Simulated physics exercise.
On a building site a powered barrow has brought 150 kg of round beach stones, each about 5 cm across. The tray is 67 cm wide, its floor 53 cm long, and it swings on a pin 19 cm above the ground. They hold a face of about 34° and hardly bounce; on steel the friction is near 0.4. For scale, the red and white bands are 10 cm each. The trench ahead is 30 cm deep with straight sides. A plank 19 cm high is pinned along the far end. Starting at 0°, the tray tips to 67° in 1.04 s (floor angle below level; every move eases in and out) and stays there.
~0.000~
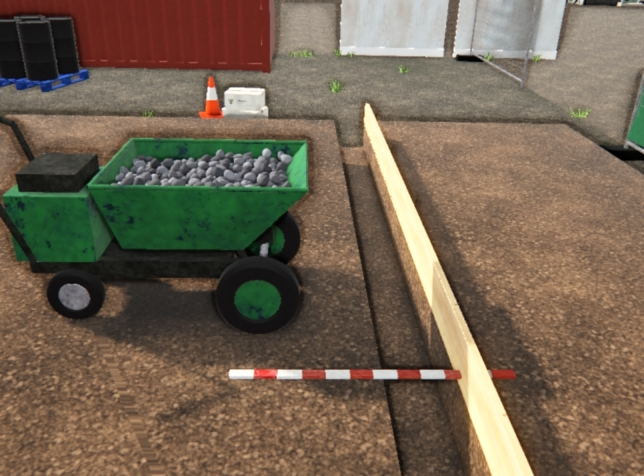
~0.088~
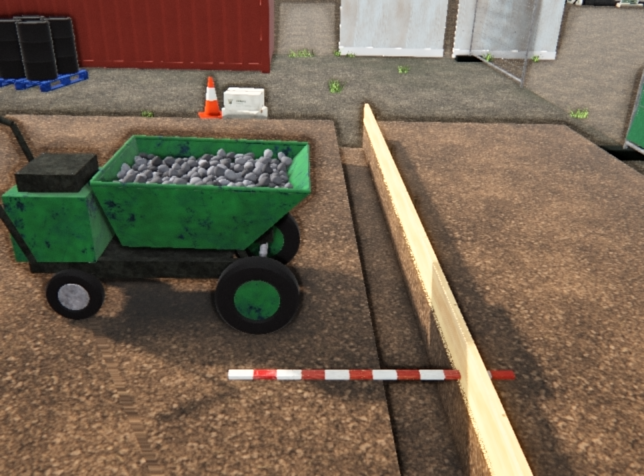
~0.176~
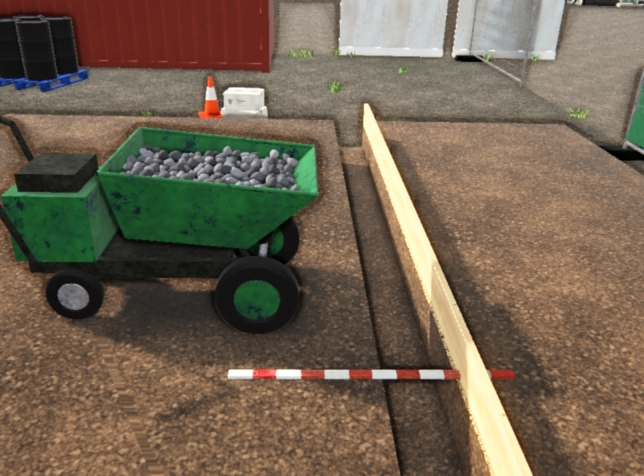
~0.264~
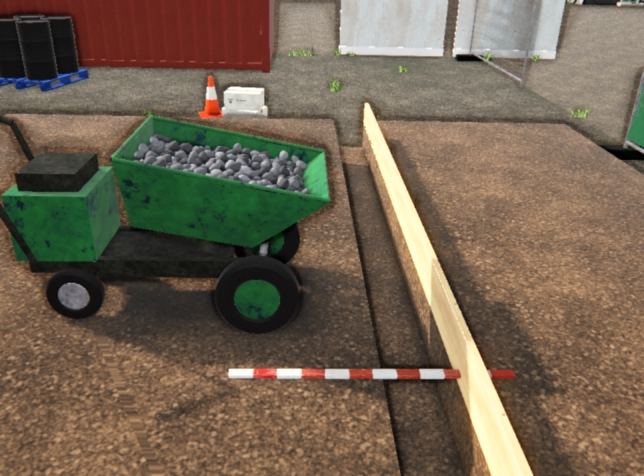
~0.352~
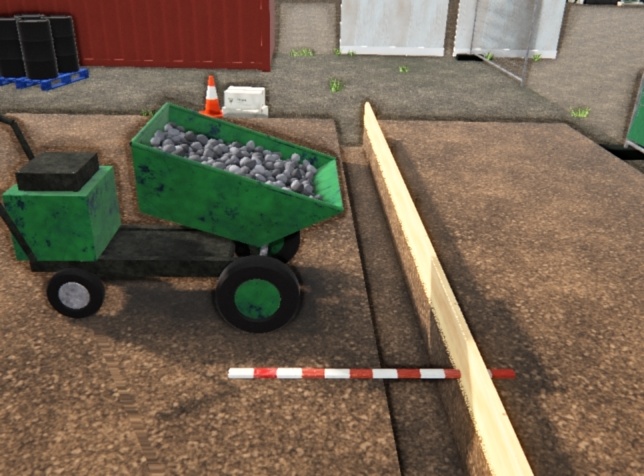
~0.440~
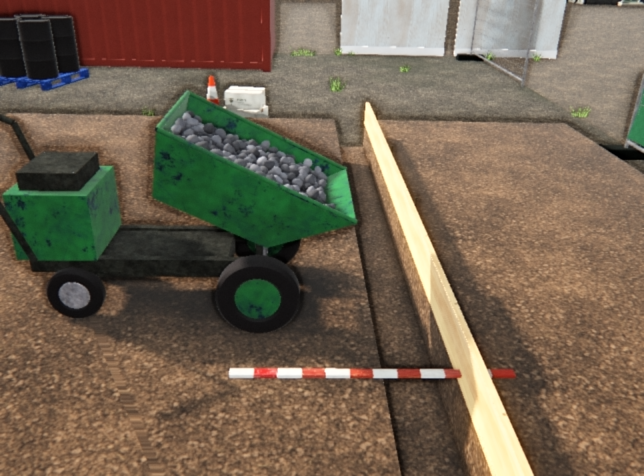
A green powered barrow standing beside a trench, its tray of grey rounded stones steadily tilting down toward the right.
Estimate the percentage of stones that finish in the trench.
Some 97 per cent of it.
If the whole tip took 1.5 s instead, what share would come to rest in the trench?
Then about 100 per cent.
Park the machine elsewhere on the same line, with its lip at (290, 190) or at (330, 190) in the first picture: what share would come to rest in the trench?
Near 100 per cent from the first place, 80 from the second.
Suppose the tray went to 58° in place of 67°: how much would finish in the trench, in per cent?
In that case some 95 per cent.
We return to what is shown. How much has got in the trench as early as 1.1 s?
Some 40 per cent.
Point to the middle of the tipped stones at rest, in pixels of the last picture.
Near (399, 326).
After 0.8 s the floor is at 57°; 100 % in the tray; the foremost stones are at (378, 245).
After 1.1 s the floor is at 67°; 59 % in the tray, 41 % in the trench; the foremost stones are at (439, 269).
After 1.5 s the floor is at 67°; 20 % in the tray, 77 % in the trench, 3 % past the trench; the foremost stones are at (512, 293).
After 3.4 s the floor is at 67°; 0 % in the tray, 97 % in the trench, 3 % past the trench; the foremost stones are at (575, 302).
